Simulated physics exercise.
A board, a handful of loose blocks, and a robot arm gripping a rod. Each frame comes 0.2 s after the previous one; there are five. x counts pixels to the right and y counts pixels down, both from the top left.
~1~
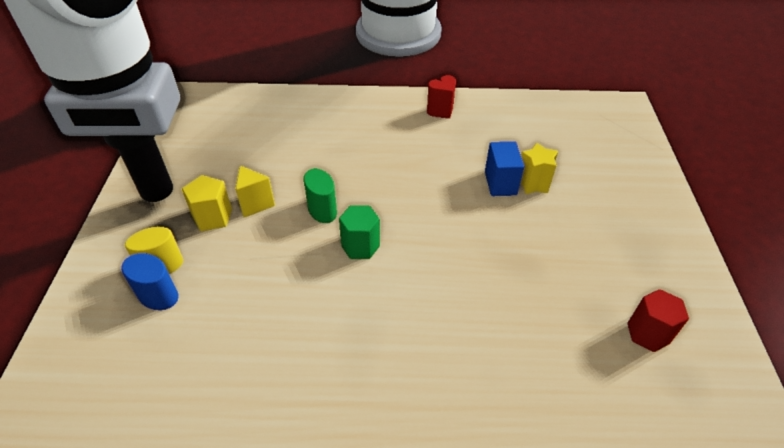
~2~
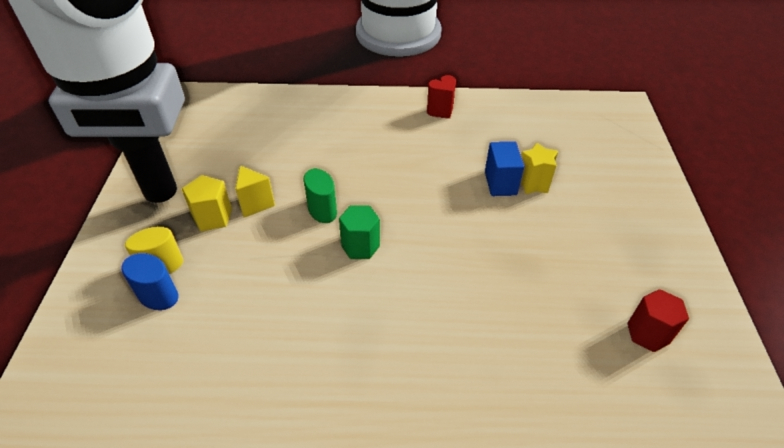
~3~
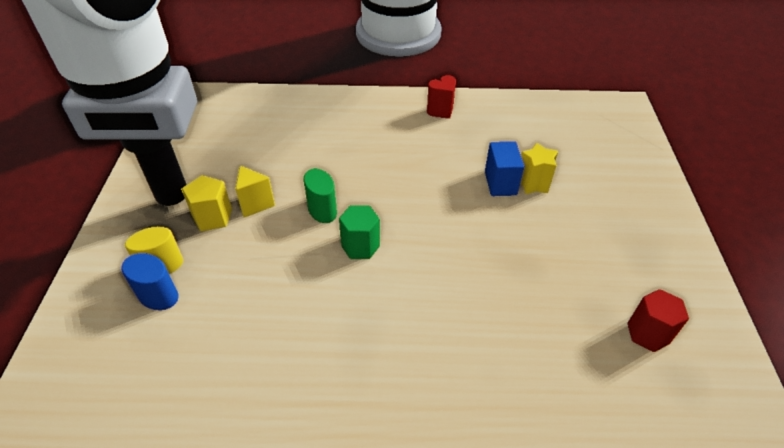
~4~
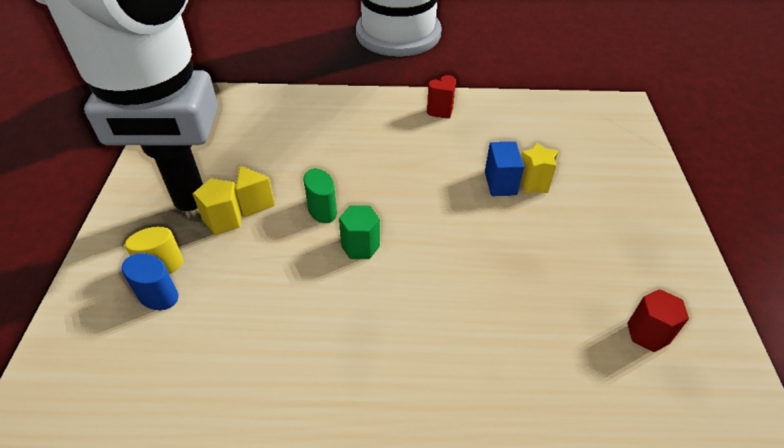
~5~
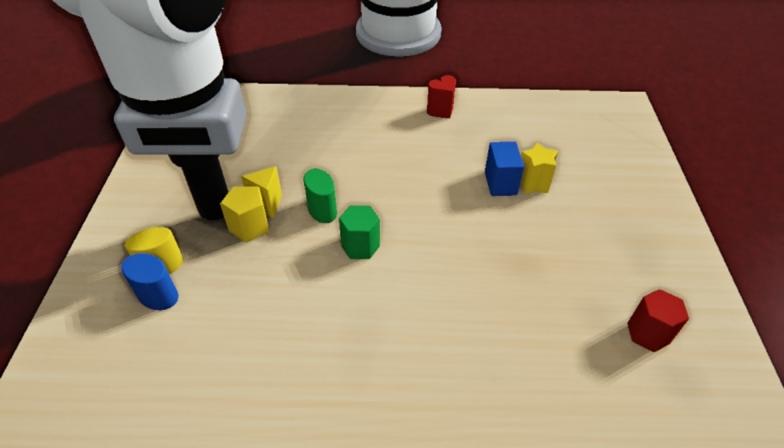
At the start, a robot arm holds a black rod at the left of a wooden table scattered with colored blocks. The rod slides a little right toward the yellow pentagon, then pushes it right against the yellow triangular block, which shifts and turns slightly while the other blocks stay still.
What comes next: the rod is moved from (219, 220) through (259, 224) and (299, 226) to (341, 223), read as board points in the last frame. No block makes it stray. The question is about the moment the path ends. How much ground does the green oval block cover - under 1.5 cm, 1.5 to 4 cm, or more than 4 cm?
The displacement of the green oval block is 1.5-4 cm.
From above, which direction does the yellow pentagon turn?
Its rotation is clockwise.
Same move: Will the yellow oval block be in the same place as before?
Yes, I think so.
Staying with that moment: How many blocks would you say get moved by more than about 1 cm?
My answer is three or more.
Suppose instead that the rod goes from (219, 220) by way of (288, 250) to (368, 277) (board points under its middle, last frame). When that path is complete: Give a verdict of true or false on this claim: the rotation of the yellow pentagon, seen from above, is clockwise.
False.
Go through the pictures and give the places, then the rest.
Rod tip at (158, 192); block tops, yellow oval block at (148, 238); yellow pentagon at (203, 188); yellow triangular block at (248, 177); green oval block at (319, 181); green hexagon at (359, 217), in the first picture.
Rod at (161, 193); blocks unchanged, in the second picture.
Rod at (172, 196); blocks unchanged, in the third picture.
Rod at (191, 201); yellow pentagon at (215, 191), in the fourth picture.
Rod at (216, 210); yellow oval block at (148, 238); yellow pentagon at (242, 198); yellow triangular block at (261, 177); green oval block at (319, 181); green hexagon at (359, 217), in the fifth picture.
On the path given first. One third of the way, rod at (257, 214); yellow pentagon at (284, 205).
Two thirds of the way, rod at (298, 216); yellow pentagon at (326, 212), turned 25° clockwise; yellow triangular block at (266, 176), turned 25° anticlockwise; green hexagon at (363, 218).
At the end, rod at (340, 213); yellow oval block in place; yellow pentagon at (351, 219), turned 45° clockwise; yellow triangular block at (266, 176), turned 25° anticlockwise; green oval block at (339, 173), turned 70° anticlockwise; green hexagon at (387, 229).
